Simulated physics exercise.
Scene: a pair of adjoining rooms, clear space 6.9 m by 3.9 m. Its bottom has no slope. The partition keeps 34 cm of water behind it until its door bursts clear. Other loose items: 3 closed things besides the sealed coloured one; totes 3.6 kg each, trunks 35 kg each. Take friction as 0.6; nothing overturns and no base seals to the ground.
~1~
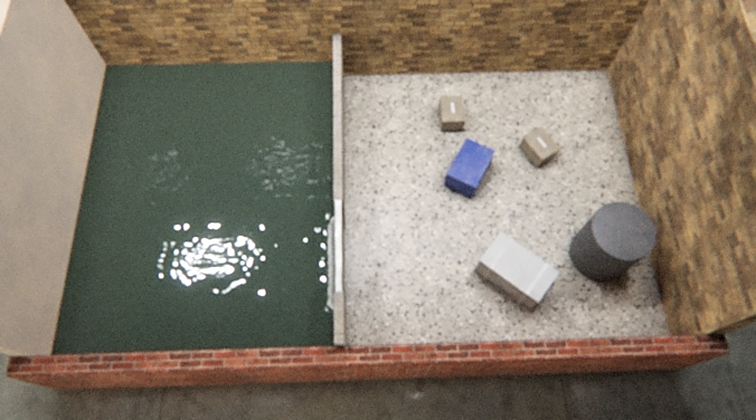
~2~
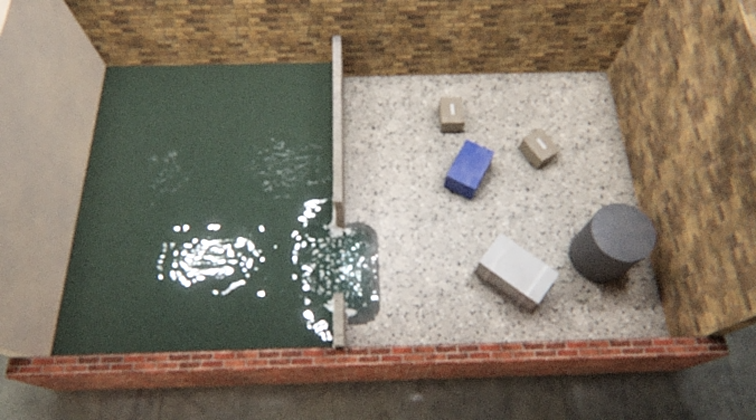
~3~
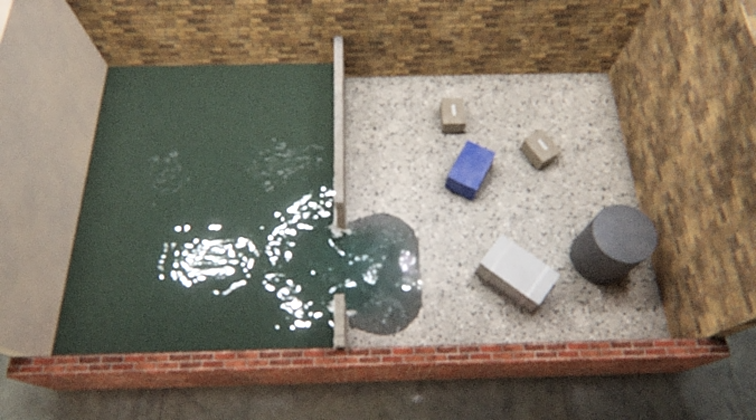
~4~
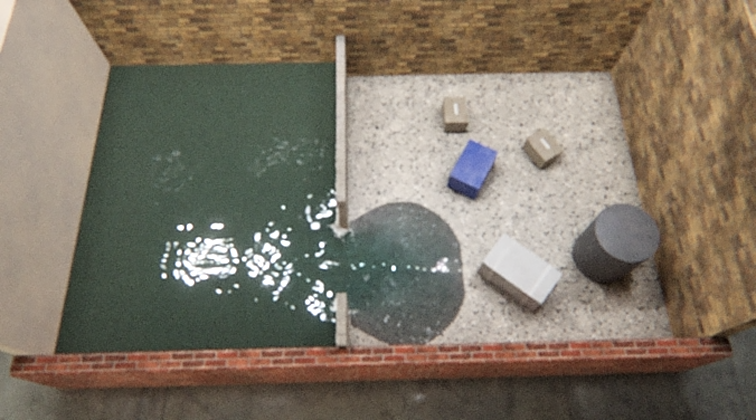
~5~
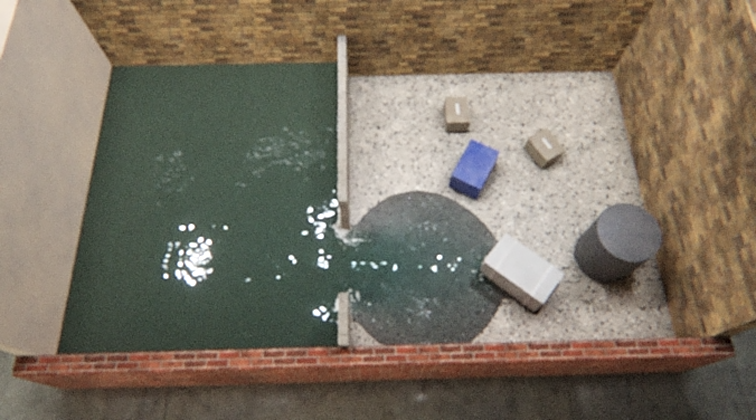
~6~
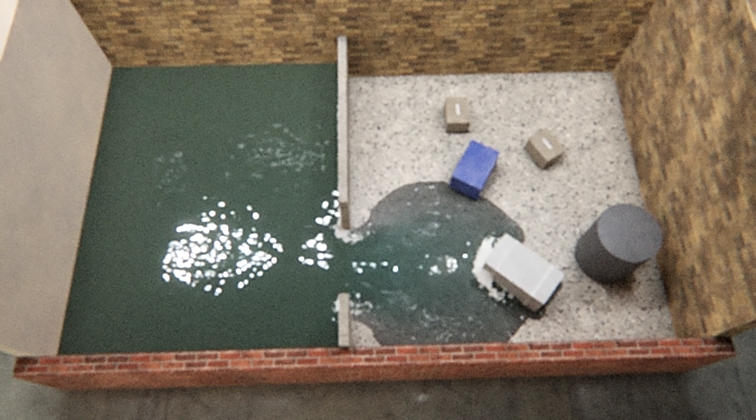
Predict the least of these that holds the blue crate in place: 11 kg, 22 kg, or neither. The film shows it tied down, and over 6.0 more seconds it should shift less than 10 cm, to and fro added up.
Most likely only the high value is adequate.
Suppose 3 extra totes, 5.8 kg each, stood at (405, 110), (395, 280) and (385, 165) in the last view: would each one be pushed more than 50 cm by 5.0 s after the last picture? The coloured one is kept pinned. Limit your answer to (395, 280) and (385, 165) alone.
First greater, then smaller.
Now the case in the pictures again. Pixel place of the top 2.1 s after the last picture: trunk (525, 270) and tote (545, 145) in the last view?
Somewhere around (568, 253) and (571, 99).
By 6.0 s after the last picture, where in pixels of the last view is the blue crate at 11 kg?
Estimated position: Close to (477, 90).
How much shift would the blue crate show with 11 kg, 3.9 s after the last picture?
Shift: Roughly 100 cm.
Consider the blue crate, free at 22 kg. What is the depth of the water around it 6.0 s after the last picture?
8 cm, roughly.
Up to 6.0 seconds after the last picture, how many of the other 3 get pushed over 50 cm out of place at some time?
The tally stands at 3.
Then, 0.4 s after the last picture the blue crate would be 0 cm from its start with 11 kg and 0 cm from its start with 22 kg; 2 cm of water round it then.
Then, 2.1 s after the last picture the blue crate would be 51 cm from its start with 11 kg and 0 cm from its start with 22 kg; 4 cm of water round it then.
Then, 3.9 s after the last picture the blue crate would be 97 cm from its start with 11 kg and 0 cm from its start with 22 kg; 4 cm of water round it then.
Then, 6.0 s after the last picture the blue crate would be 108 cm from its start with 11 kg and 0 cm from its start with 22 kg; 8 cm of water round it then.
